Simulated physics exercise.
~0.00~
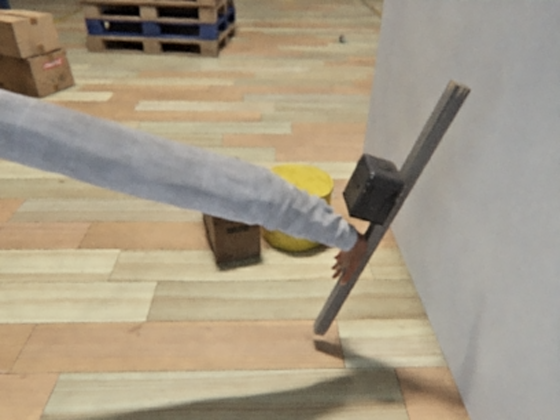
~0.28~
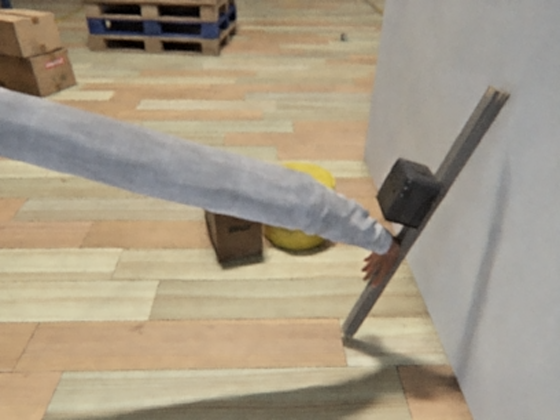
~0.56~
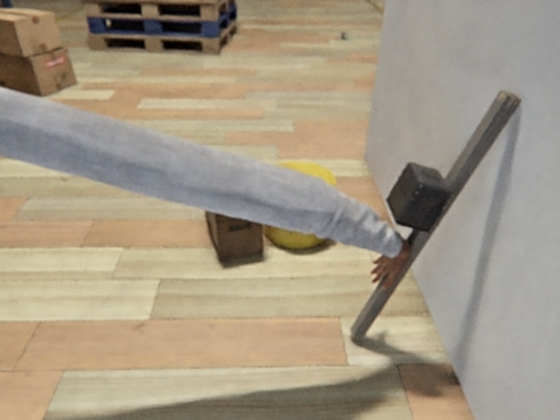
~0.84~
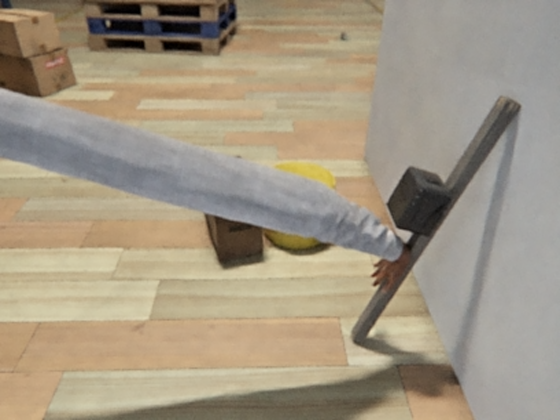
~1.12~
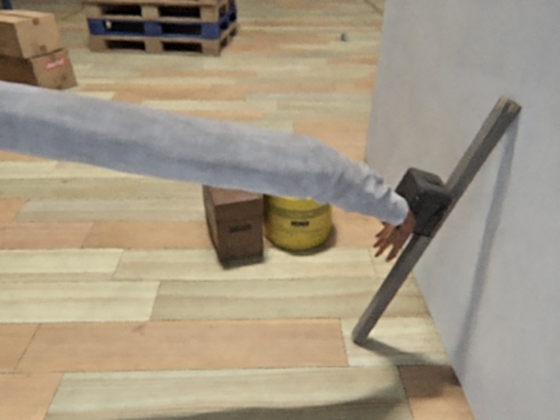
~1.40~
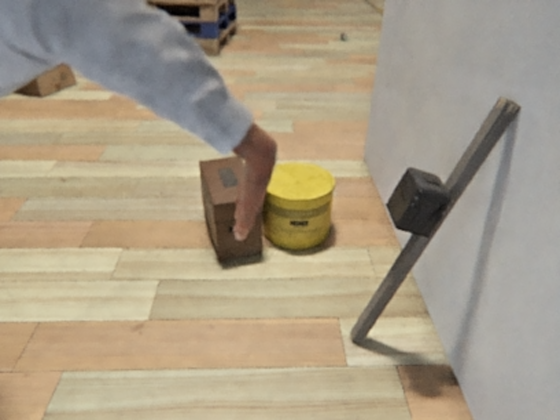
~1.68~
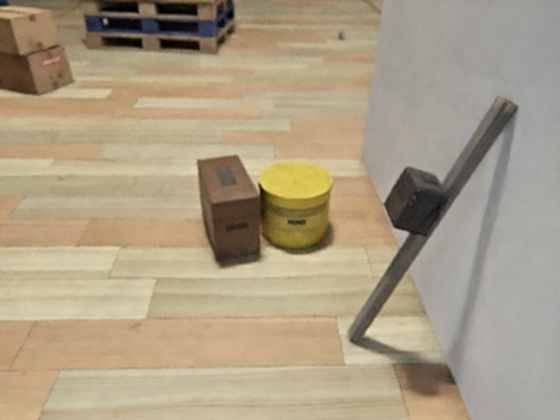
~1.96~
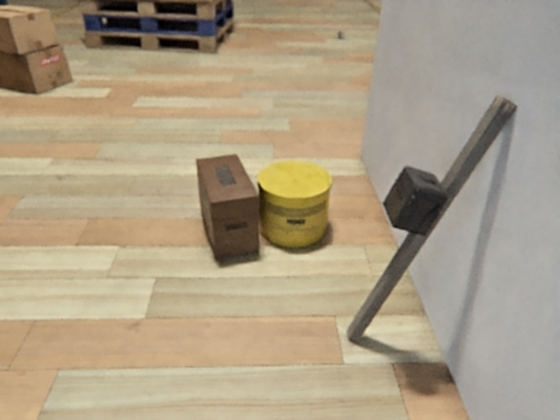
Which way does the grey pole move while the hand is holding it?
The grey pole moves to the right, towards the wall.
